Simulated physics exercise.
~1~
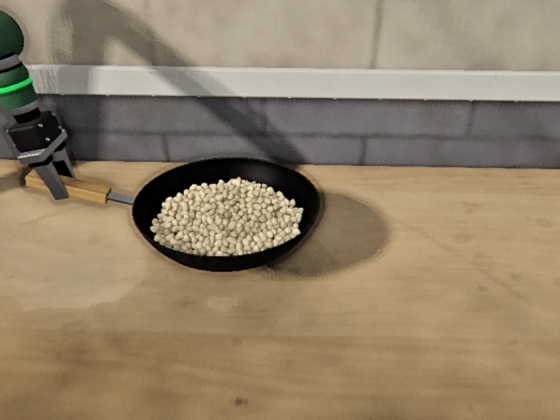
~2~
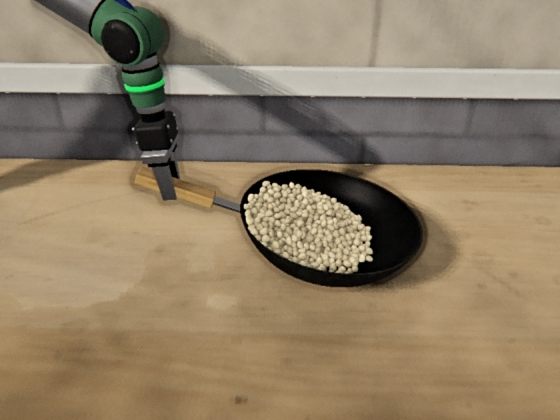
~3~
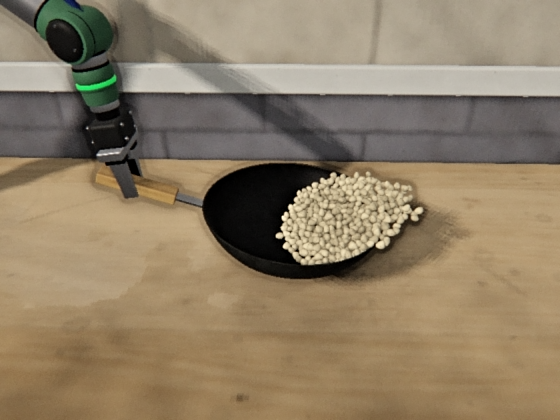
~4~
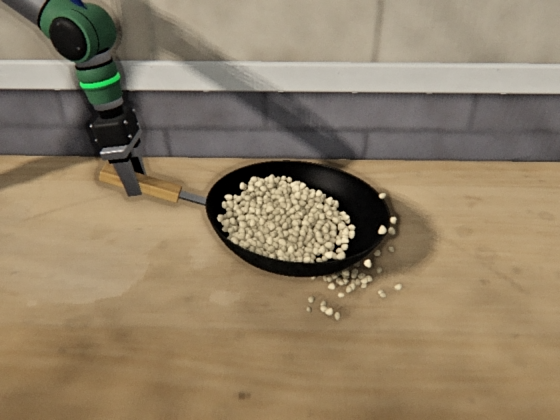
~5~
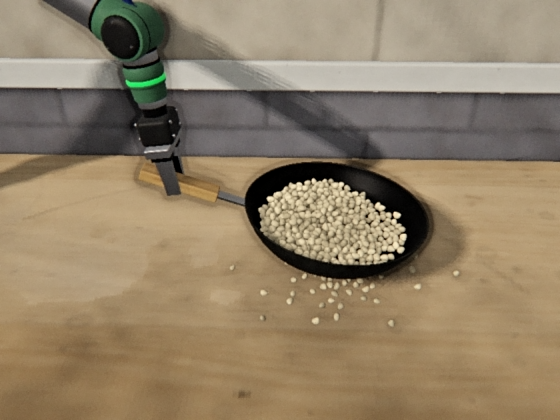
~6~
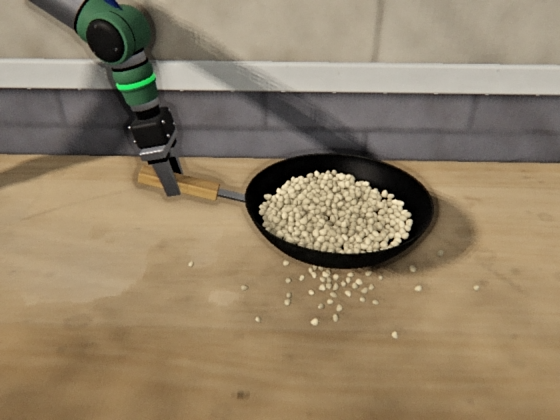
A wooden counter against a wall of grey tiles with a pale ledge is seen from the front and slightly above. At the left, a green and black robot arm grips the wooden handle of a black frying pan heaped with cream-coloured dried beans. The arm moves the pan to the right, then draws it back left as the beans surge to the right rim and begin to spill over. They slide back inside while some drop beside the pan. The arm shifts the pan right again, and it ends with most beans still inside and a small scatter on the counter in front.
